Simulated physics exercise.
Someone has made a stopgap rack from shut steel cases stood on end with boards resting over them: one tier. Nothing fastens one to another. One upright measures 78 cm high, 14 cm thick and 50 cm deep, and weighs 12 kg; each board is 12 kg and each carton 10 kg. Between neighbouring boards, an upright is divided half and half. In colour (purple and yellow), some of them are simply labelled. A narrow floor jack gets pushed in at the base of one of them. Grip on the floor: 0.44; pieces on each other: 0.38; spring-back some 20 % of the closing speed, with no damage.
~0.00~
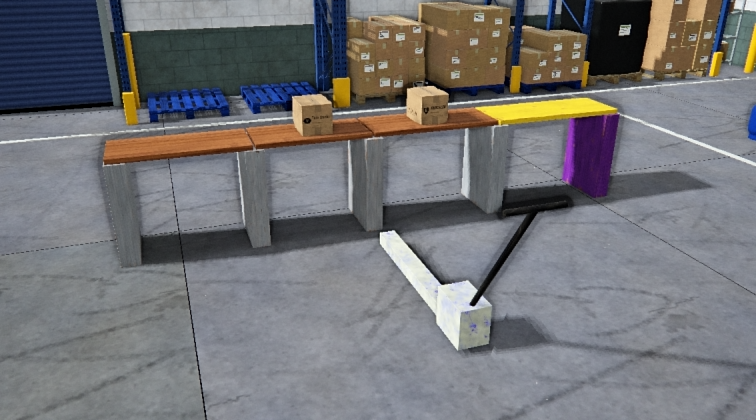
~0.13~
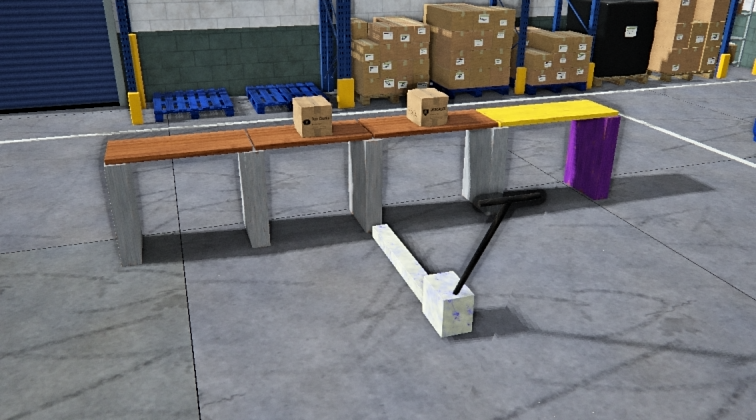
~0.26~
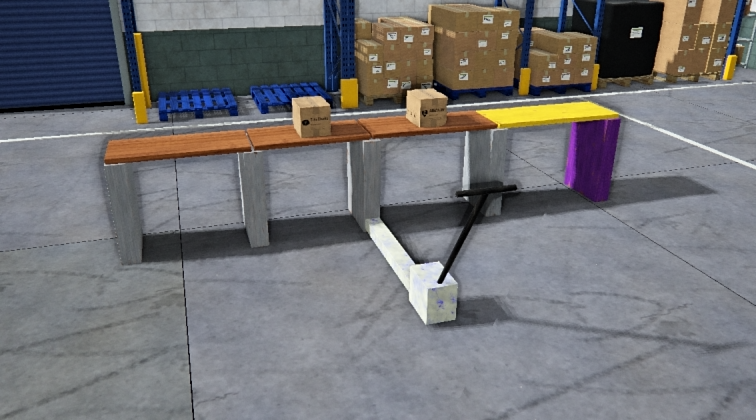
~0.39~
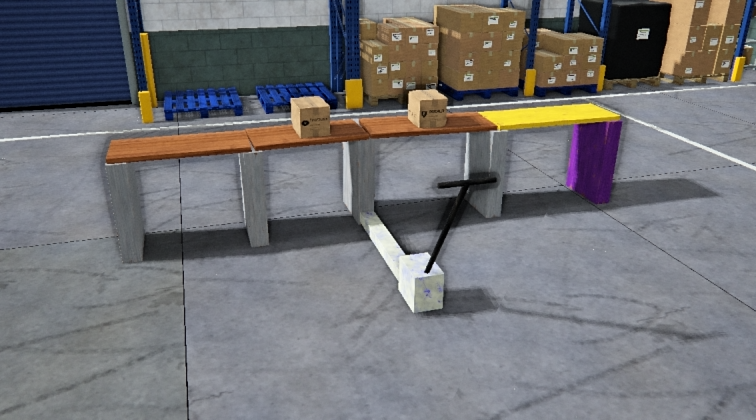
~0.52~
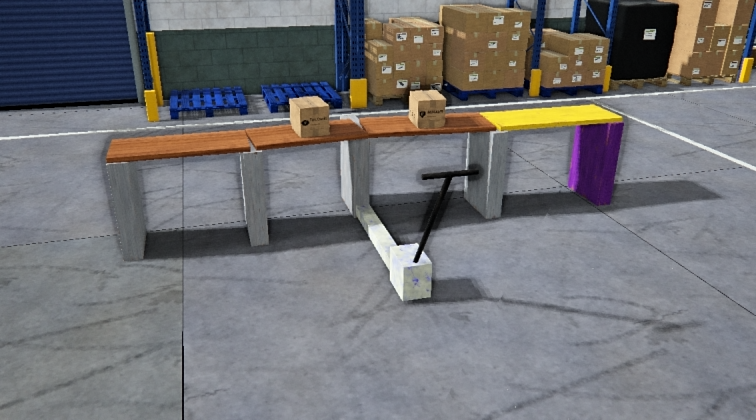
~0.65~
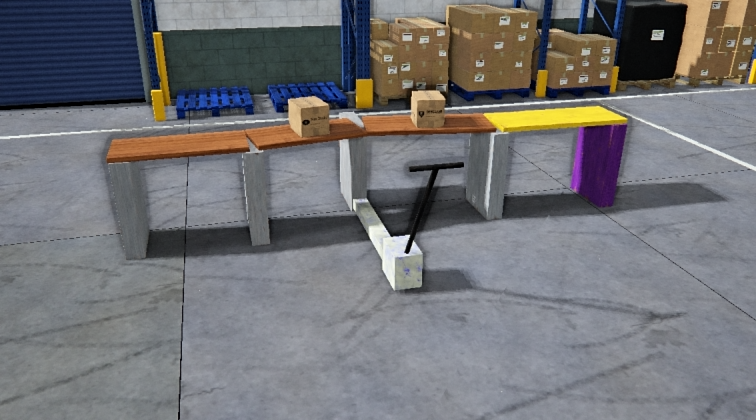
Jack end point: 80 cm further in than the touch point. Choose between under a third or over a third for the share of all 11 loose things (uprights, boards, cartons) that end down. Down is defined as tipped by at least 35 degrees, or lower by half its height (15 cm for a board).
I would say upwards of a third of them.
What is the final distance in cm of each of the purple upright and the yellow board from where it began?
Well, the purple finishes about 60 cm from where it began, while the yellow finishes about 60 cm from its start.
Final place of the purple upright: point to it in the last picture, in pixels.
In the final picture its centre lies roughly at (638, 185).
By 0.98 s, 4 of the 11 pieces down; yellow board moved 44 mm.
By 1.32 s, 4 of the 11 pieces down; yellow board moved 33 mm.
By 2.12 s, 8 of the 11 pieces down; purple upright tilted 30°; yellow board tilted 5°, 54 cm lower.
When it is over (3.0 s), 10 of the 11 pieces down; purple upright on its side; yellow board tilted 6°, 60 cm lower. That is 91 per cent. In pixels of the last frame, middles, purple upright near (638, 185), yellow board near (533, 181).
